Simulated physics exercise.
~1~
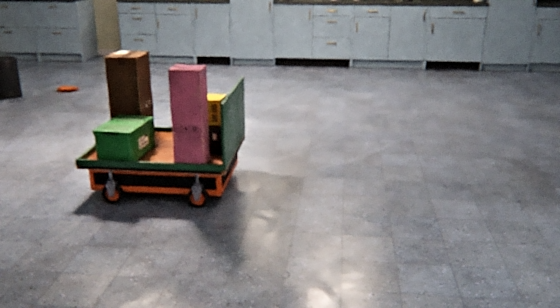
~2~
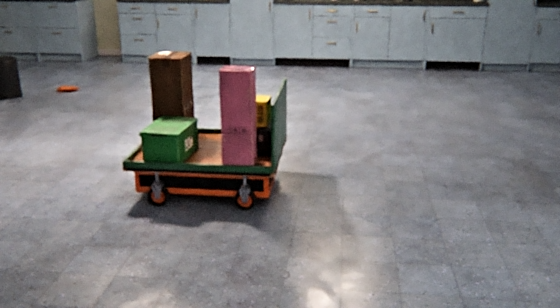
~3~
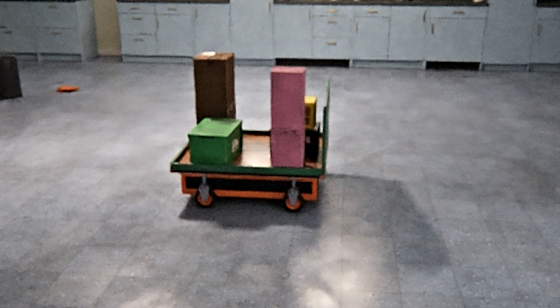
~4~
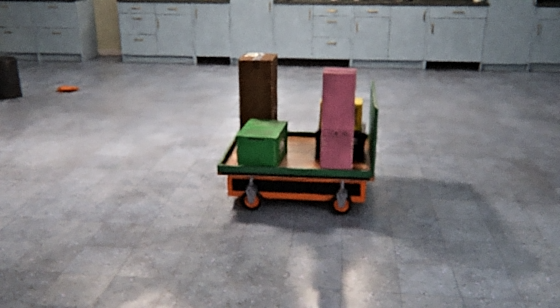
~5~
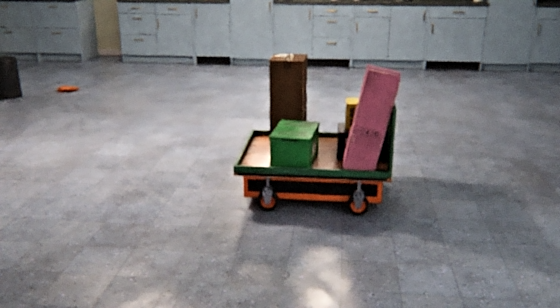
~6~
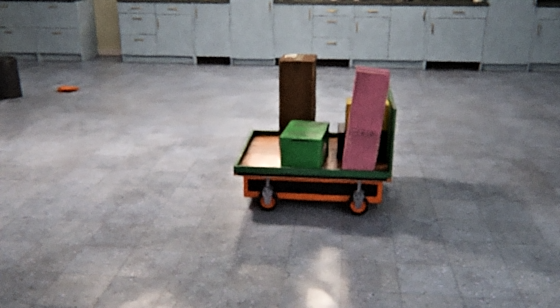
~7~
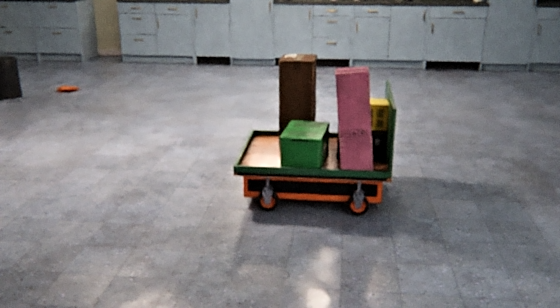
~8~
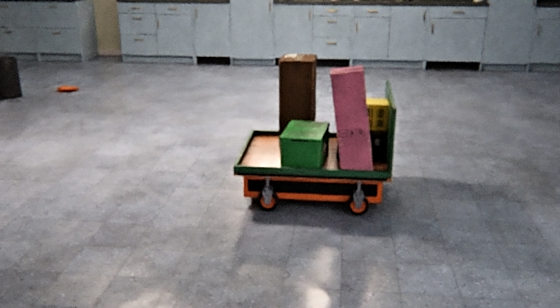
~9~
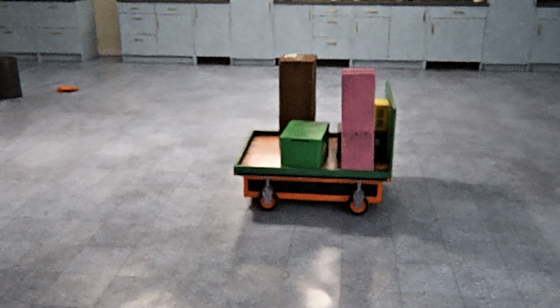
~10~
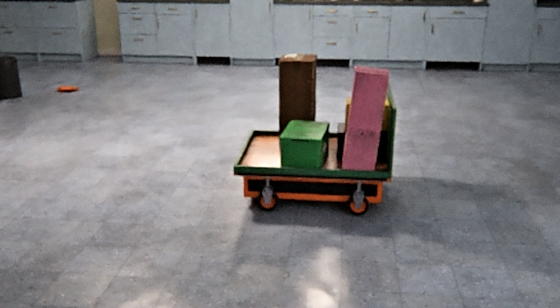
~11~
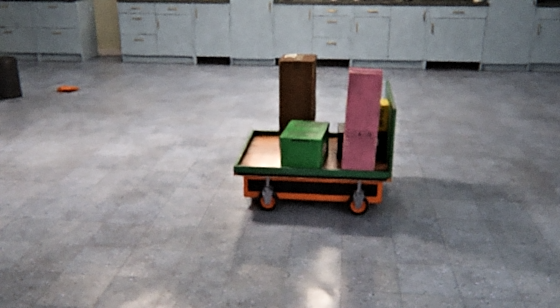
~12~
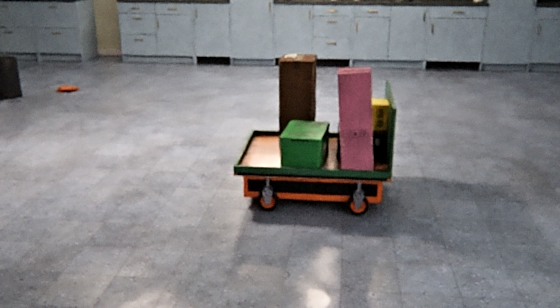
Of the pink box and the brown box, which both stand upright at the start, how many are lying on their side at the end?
Neither of them is lying on its side at the end. The pink box rocks when the cart stops, but both it and the brown box remain standing.
